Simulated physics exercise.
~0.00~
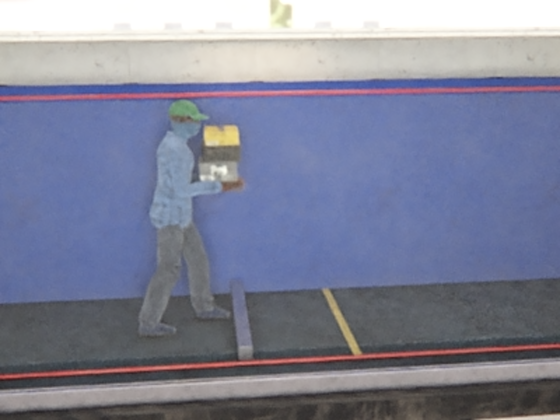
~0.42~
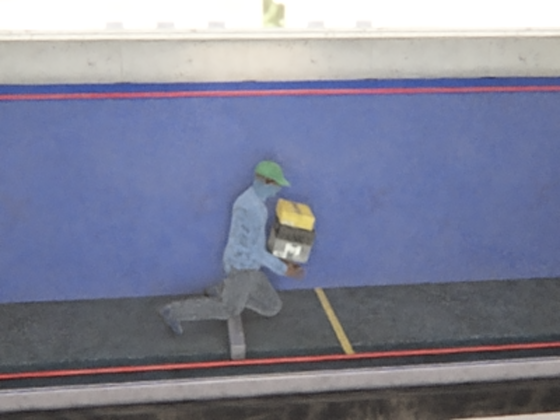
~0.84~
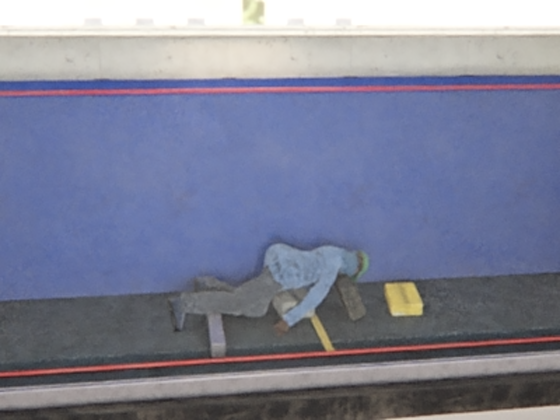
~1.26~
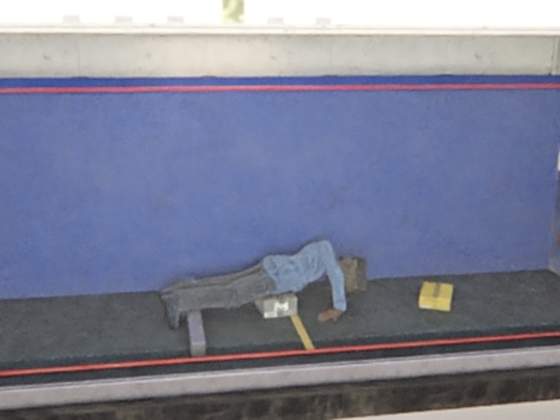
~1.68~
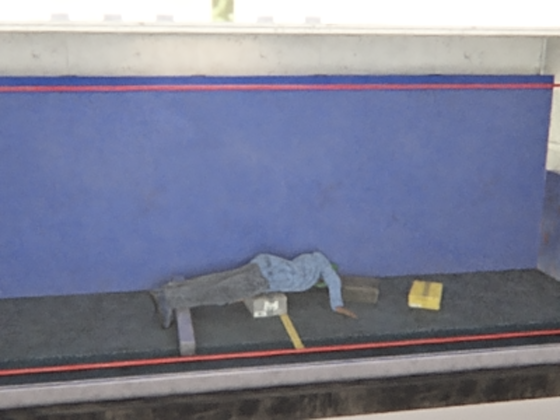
The footage shows a figure in a green cap carrying stacked boxes rightward, then pitching forward over a low rail and falling flat as the boxes scatter, with the grey parcel stopping short of the yellow line and the dark box and yellow carton resting beyond it.
